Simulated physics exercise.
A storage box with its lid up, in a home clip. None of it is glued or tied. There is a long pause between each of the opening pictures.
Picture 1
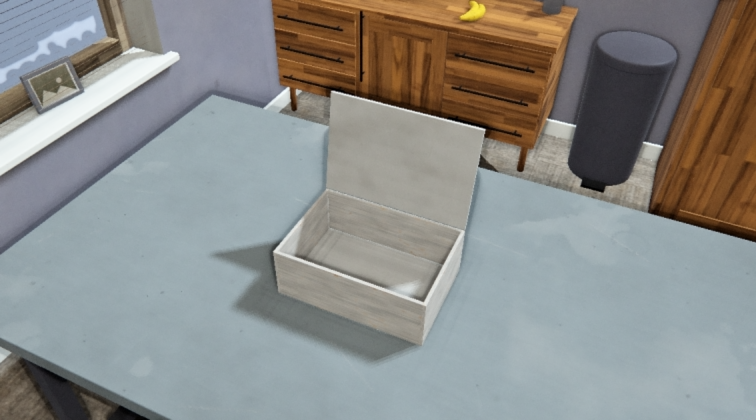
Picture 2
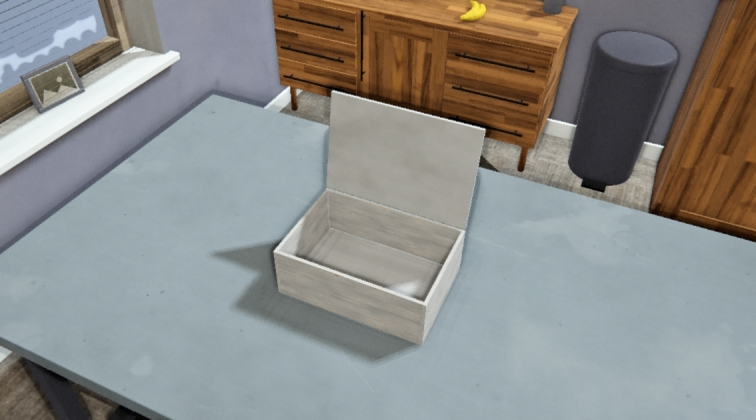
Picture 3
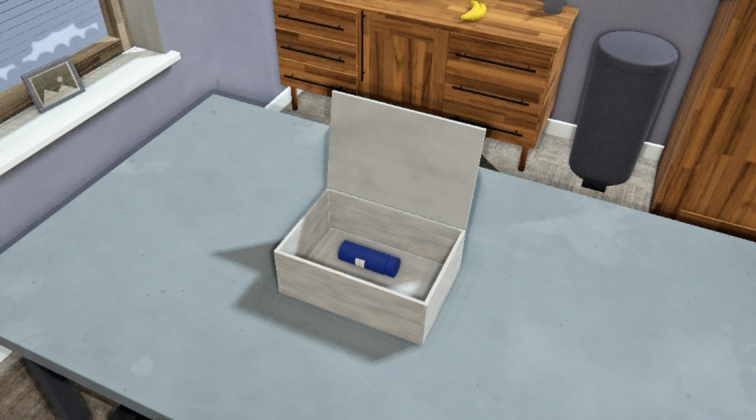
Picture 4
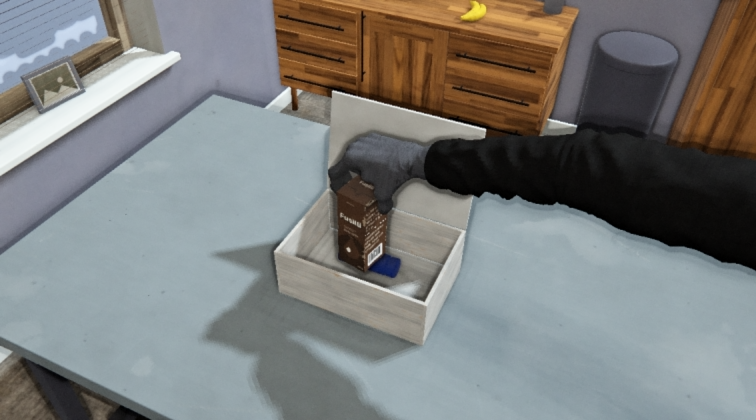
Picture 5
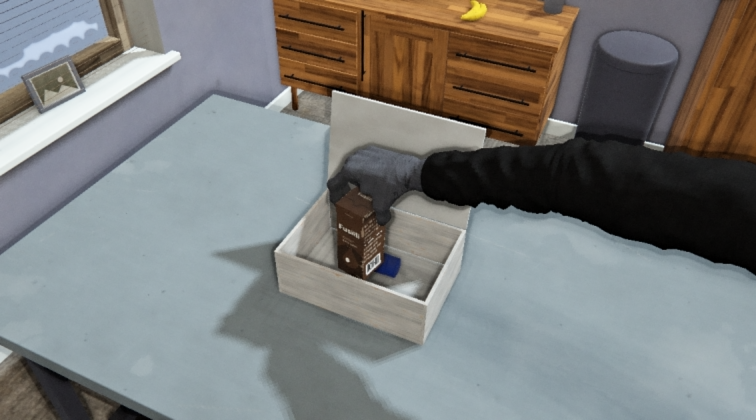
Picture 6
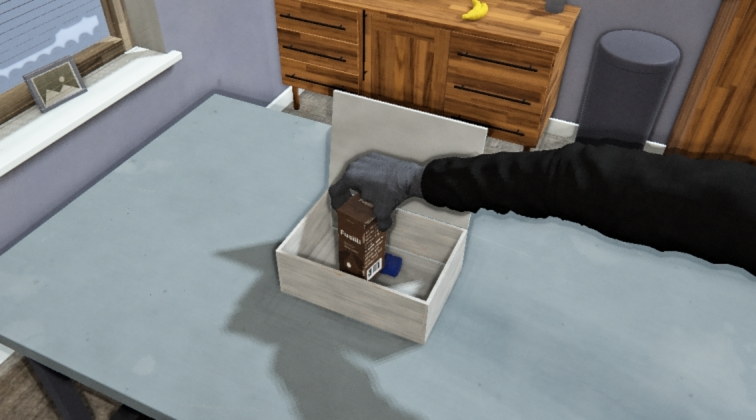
On a grey table in a home, a pale storage box stands empty with its lid up, and then a dark blue cylindrical object lies inside it. A gloved hand on a black-sleeved arm, reaching in from the right, lowers a brown carton into the box beside the blue object and keeps holding it.
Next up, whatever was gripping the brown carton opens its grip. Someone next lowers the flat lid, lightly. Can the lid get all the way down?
No, it stays up.
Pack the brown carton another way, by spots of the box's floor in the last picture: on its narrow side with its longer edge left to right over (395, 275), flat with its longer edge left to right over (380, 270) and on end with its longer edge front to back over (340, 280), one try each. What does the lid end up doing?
First, it shuts; second, it shuts; third, it stays open.
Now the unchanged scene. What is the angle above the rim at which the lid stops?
The lid sits around 25° above the rim.
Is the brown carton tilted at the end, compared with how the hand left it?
After all that, it keeps its set angle.
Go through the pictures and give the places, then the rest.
The last thing is not in view yet, in the first picture.
The last thing is not in view yet, in the second picture.
The last thing is not in view yet; blue shaker (369, 259), in the third picture.
Coming down; brown carton (363, 224), in the fourth picture.
Coming down; brown carton (361, 234), in the fifth picture.
Put in, still held; brown carton (362, 240), in the sixth picture.
Then, 0.70 s after the last picture, brown carton slid about its own width near (351, 261); blue shaker rolled a little.
Then, 1.40 s after the last picture, lid 72° above the rim; brown carton slid about its own width near (351, 261); blue shaker rolled about its own width.
Then, 1.80 s after the last picture, lid 39° above the rim; brown carton slid about its own width near (351, 261); blue shaker rolled about its own width.
At rest, lid 27° above the rim; moved from the start, brown carton; blue shaker in place. Seen from the same camera at the end, brown carton near (351, 261).
